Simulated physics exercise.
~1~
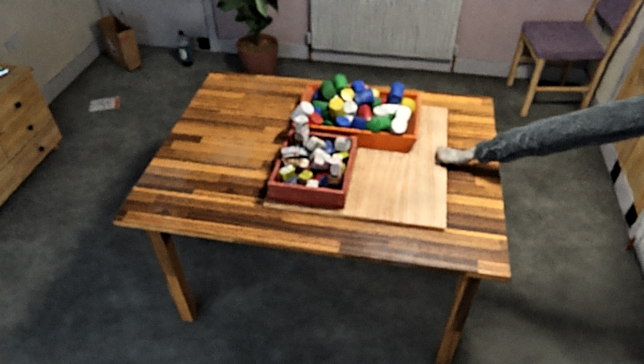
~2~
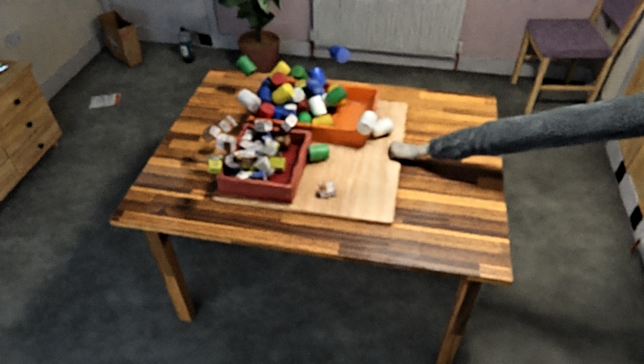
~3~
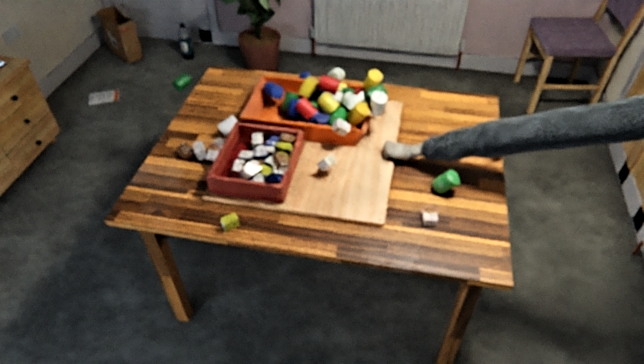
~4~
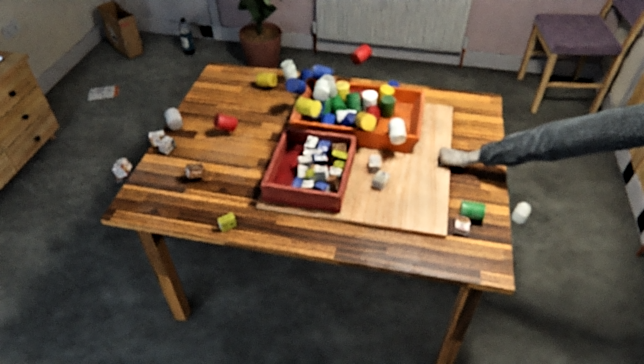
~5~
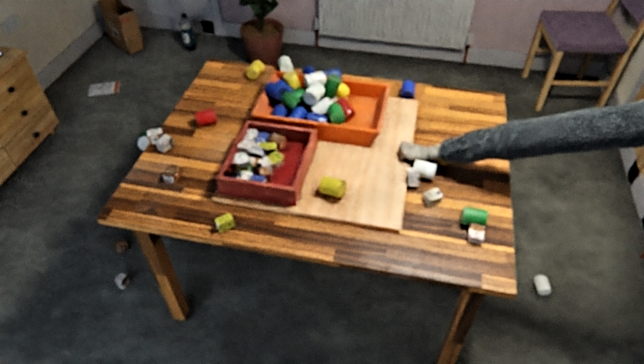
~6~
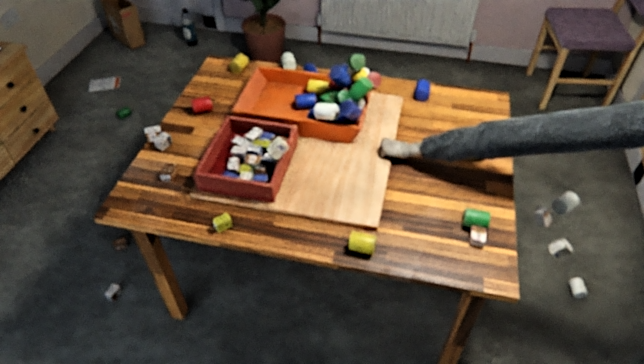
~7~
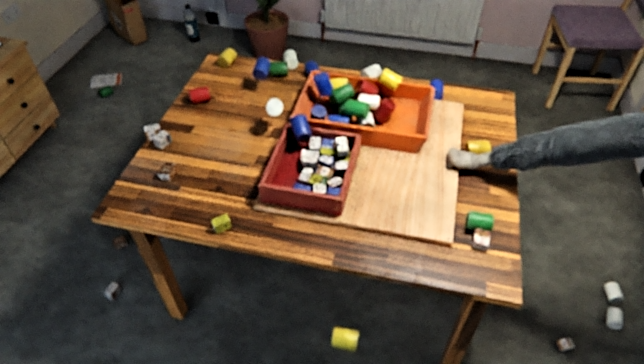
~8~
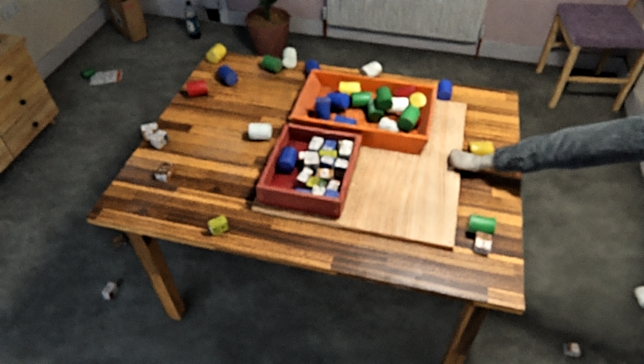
A hand shakes a board back and forth, scattering jars and cartons from two trays.
